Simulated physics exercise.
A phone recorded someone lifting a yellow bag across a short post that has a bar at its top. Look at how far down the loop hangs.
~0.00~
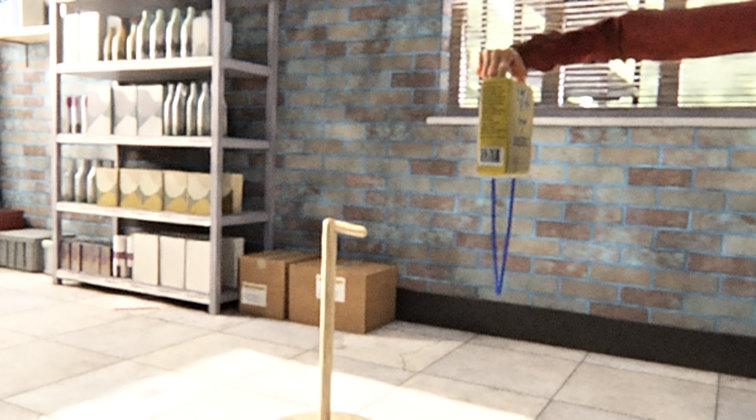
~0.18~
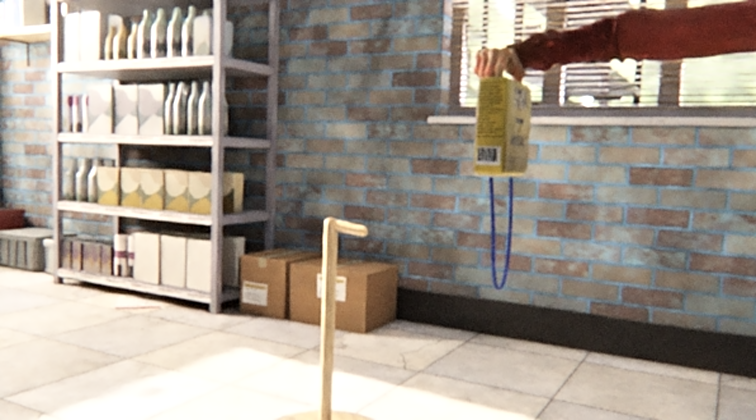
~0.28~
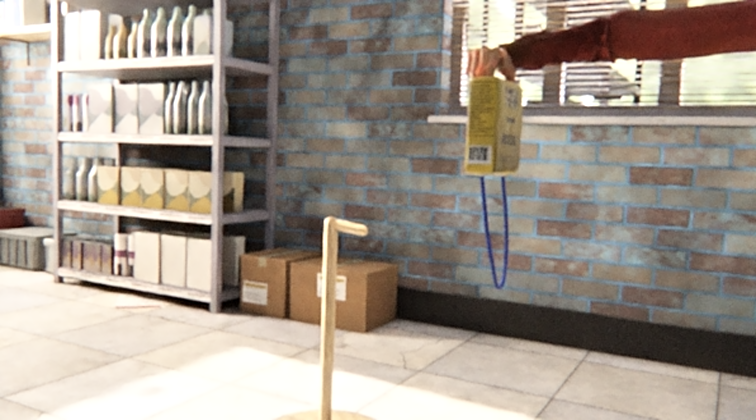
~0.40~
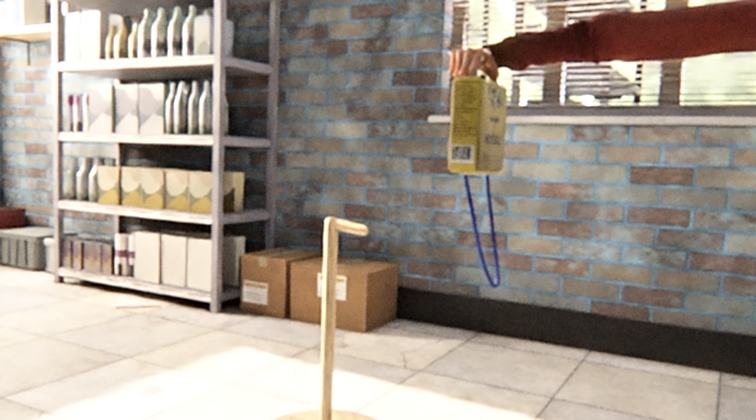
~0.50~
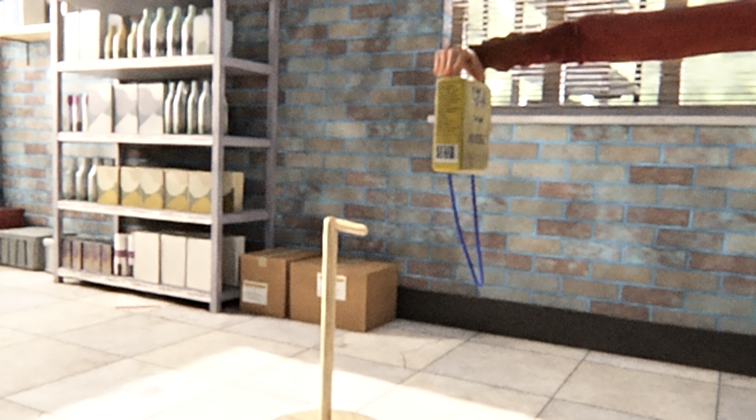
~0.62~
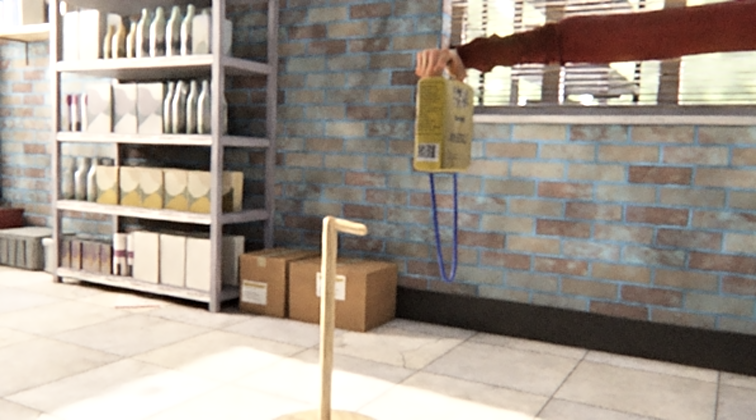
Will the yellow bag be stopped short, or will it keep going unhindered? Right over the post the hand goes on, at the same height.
I expect the post will hold onto it.
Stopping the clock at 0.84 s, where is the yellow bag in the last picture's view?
(415, 126).
After 0.84 s, bag nearing the post near (415, 126).
After 1.38 s, bag over the post near (345, 125).
After 1.88 s, bag past the post near (287, 124).
At rest, bag past the post near (273, 124); loop tight round the post, hand stopped. The yellow bag is jerked back by its loop.
